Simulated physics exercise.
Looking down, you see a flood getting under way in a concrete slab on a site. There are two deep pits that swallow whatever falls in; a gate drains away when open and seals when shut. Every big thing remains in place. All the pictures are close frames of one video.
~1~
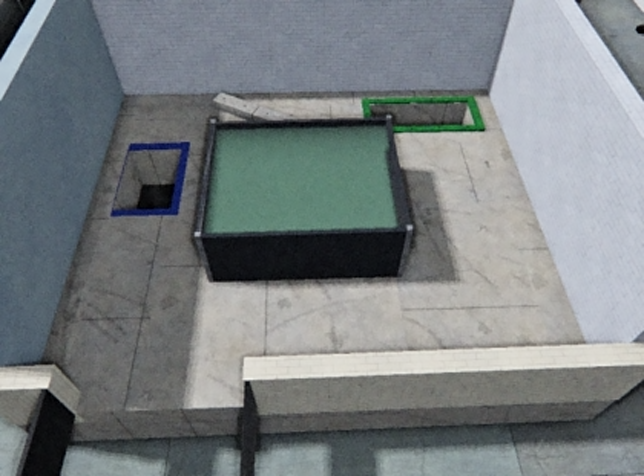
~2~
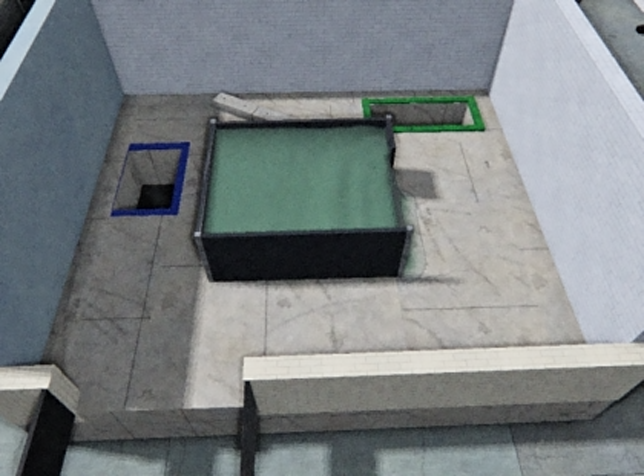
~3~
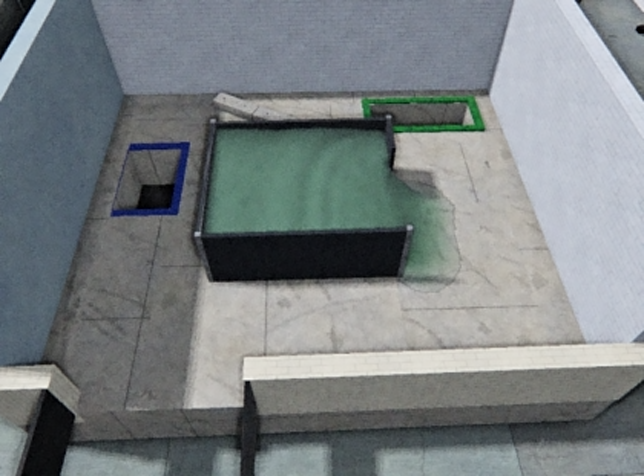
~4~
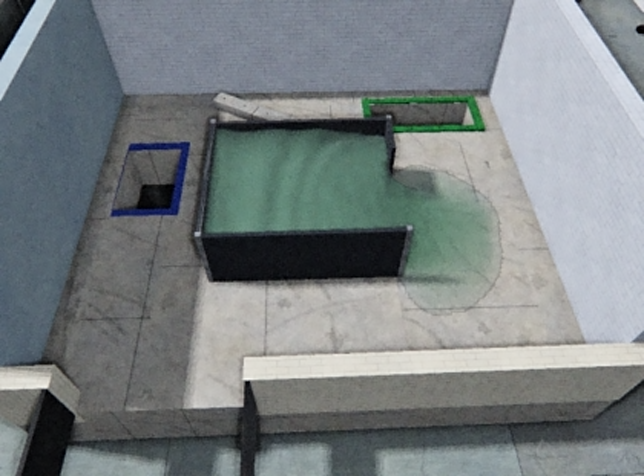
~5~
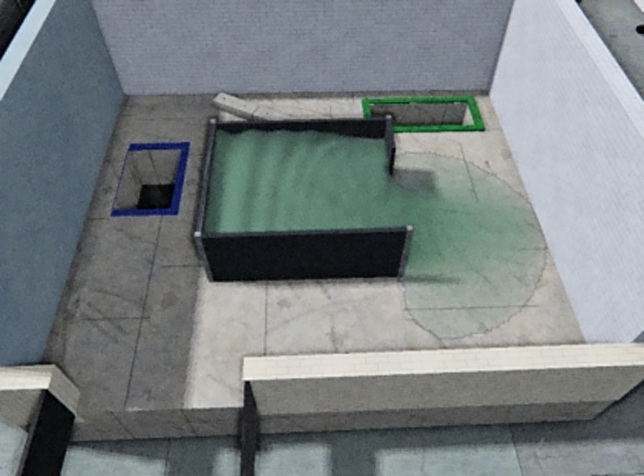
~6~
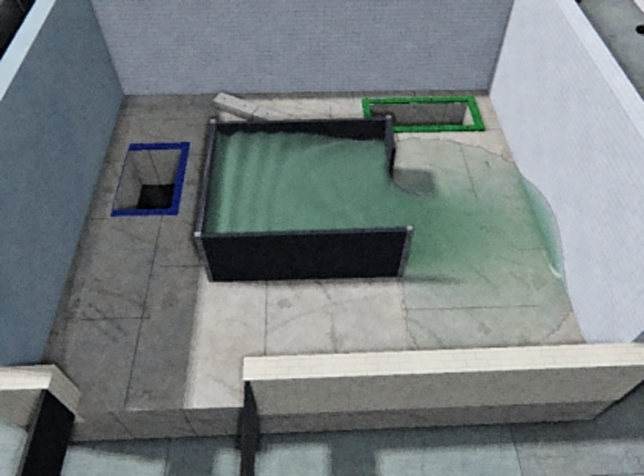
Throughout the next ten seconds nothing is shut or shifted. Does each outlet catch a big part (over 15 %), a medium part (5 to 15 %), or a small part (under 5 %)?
Parts caught - gate: A medium part; green pit: A big part; blue pit: A medium part.
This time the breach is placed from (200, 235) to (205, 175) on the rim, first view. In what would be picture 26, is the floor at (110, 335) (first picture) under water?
Check at the given point: Inundated.
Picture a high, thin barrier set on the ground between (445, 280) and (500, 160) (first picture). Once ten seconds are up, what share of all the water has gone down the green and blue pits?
The green pit gets 50 per cent and the blue pit gets 2 per cent.
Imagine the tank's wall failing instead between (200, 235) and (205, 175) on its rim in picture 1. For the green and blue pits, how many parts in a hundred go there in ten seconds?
Estimates in per cent: Green 0, blue 30.
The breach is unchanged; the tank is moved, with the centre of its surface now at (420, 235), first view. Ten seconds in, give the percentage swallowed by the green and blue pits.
Green about 30 %, blue about 10 %.
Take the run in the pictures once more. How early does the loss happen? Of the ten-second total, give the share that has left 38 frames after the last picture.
Around 55 per cent.
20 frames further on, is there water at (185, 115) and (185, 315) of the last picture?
Well, the first is dry underfoot and the second is wet underfoot.
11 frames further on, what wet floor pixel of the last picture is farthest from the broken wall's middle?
Somewhere near (481, 95).
A moment on, water covers 30 % of the floor; the gate 0 %, the green pit 0 %, the blue pit 0 %.
Next, water covers 35 % of the floor; the gate 0 %, the green pit 2 %, the blue pit 0 %.
Then, water covers 70 % of the floor; the gate 0 %, the green pit 10 %, the blue pit 0 %.
Later, water covers 90 % of the floor; the gate 2 %, the green pit 20 %, the blue pit 3 %.
In the end, water covers 95 % of the floor; the gate 9 %, the green pit 27 %, the blue pit 11 %.
